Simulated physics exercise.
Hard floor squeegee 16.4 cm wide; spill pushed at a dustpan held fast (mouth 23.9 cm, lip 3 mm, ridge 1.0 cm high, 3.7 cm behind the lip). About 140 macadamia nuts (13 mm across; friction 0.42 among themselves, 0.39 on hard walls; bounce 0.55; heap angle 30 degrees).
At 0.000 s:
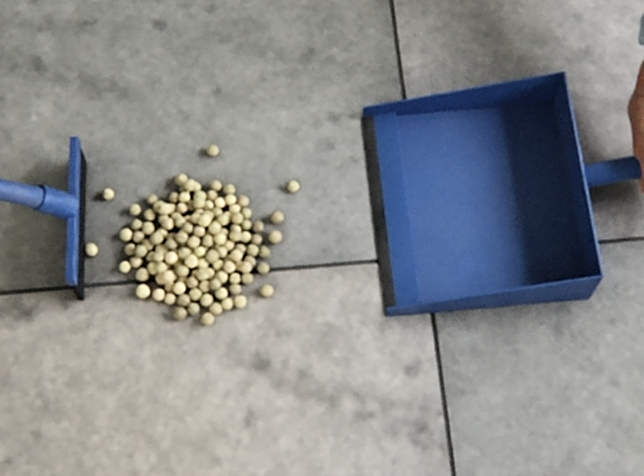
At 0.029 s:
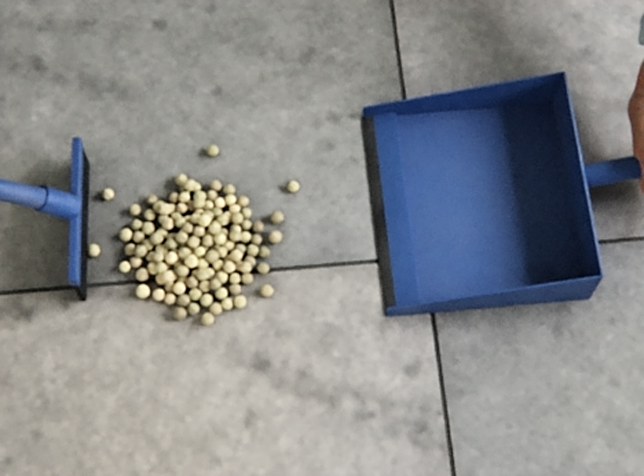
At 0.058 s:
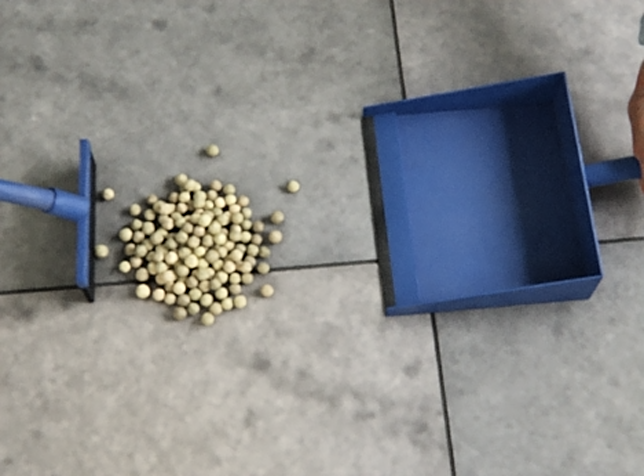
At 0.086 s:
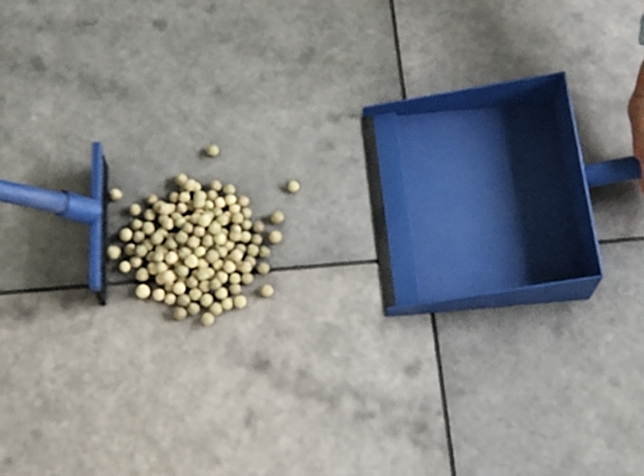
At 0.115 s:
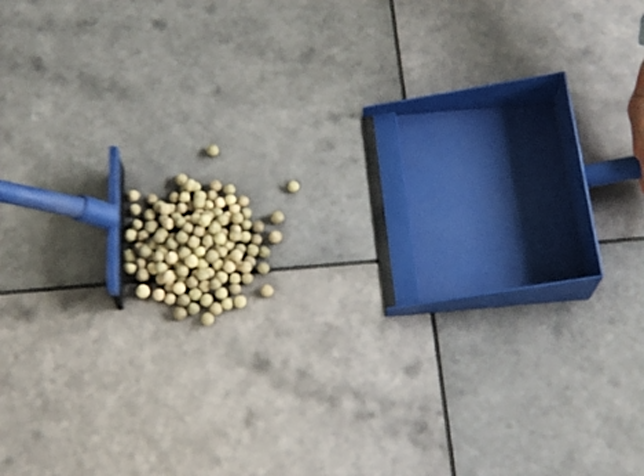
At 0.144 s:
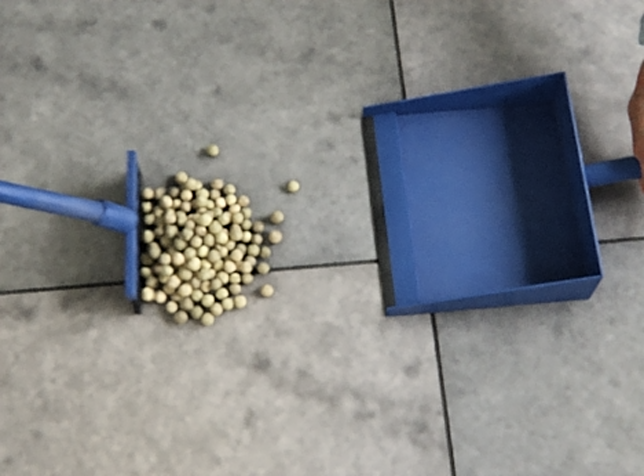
A blue squeegee on the left slides rightward across the grey tiled floor, nearing a loose heap of small, pale round nuts. Its blade meets a few strays first, then presses into the heap's left edge and bunches the nearest pieces together, while the blue dustpan stays still at right.
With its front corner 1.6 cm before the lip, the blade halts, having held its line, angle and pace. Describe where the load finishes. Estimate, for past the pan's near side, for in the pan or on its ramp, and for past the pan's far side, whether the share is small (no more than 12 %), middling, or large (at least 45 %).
Estimate - past the pan's near side: Middling, in the pan or on its ramp: Middling, past the pan's far side: Small.
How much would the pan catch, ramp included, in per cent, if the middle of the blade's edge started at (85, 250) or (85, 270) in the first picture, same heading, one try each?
The two tries give some 30 % and some 15 %.
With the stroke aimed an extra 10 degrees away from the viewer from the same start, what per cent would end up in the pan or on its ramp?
Result: Close to 45 %, ramp counted.
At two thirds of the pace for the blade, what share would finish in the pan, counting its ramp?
About 30 %.
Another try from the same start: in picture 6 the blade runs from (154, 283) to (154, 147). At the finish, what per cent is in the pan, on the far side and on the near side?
You'd see pan at 45, far at 10 and near at 25.
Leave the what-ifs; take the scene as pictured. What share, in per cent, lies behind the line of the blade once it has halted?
Some 30 percent of it.
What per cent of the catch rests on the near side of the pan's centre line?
Around 90 percent.
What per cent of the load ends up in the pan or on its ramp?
About 30 %.
Then, at 0.33 s, middle of the blade 14 cm from the lip; 0 % over the lip, far side 0 %, near side 15 %.
Then, at 0.46 s, middle of the blade 6 cm from the lip; 5 % over the lip, far side 5 %, near side 25 %.
Then, at 0.72 s, middle of the blade 2 cm from the lip; 35 % over the lip, far side 5 %, near side 25 %.
By 1.8 s all is still; near side 25 %, pan 30 %, far side 5 %, in front of the lip or behind the blade 35 %.
